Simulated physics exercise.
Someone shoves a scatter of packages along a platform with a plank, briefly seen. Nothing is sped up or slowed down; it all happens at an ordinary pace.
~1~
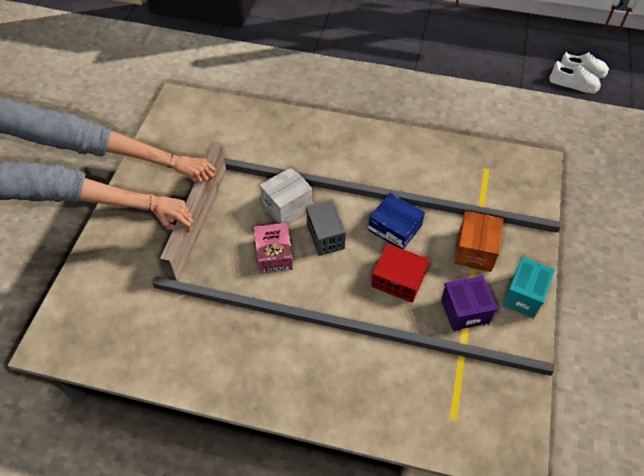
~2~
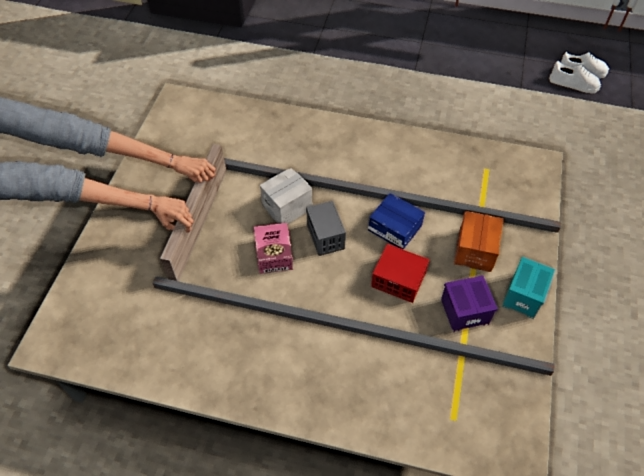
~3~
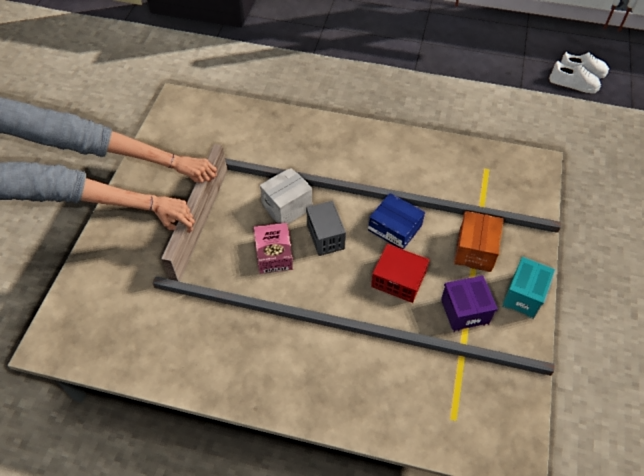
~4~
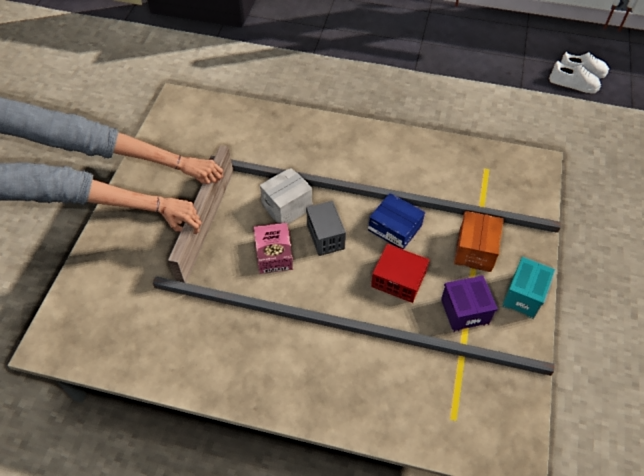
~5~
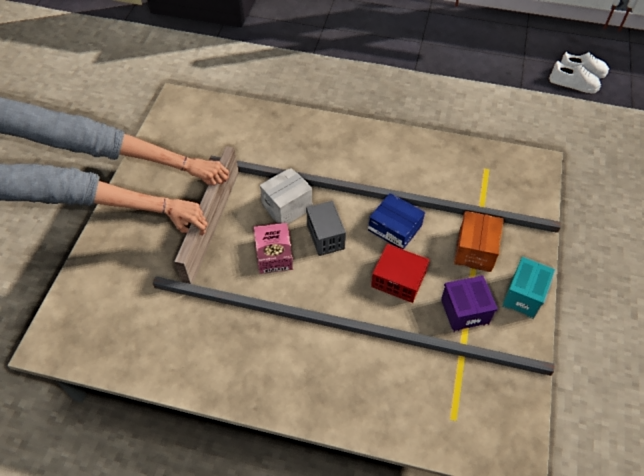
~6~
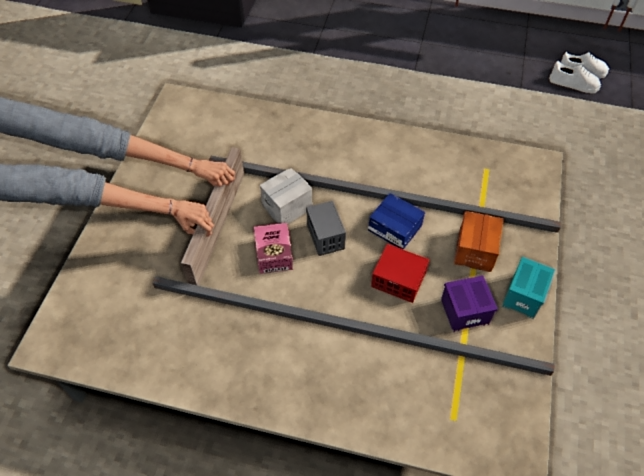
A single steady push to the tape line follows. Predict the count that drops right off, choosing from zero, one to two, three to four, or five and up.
More than two but fewer than five drop off.
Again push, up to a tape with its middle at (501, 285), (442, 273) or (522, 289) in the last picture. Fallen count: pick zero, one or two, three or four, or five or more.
More than four; one to two; more than four.
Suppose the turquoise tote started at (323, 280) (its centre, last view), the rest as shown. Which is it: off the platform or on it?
From there it holds on.
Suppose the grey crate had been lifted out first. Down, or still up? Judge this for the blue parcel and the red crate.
Blue parcel stays put, red crate stays put.
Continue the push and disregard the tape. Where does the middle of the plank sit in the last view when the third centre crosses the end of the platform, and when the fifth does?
About (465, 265), then about (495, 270).
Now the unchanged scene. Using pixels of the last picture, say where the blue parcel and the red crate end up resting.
You'll find the blue parcel at roughly (538, 237) and the red crate at roughly (539, 307).
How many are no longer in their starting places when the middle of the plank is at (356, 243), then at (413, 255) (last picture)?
First 6, after that 8.
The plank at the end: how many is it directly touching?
The count in contact is 2.
Early on, none off yet; turquoise tote at rest near (528, 288); orange box at rest near (478, 242); purple tote at rest near (468, 304).
Finally, the number that fall off is three or four; lost, purple tote, orange box and turquoise tote.
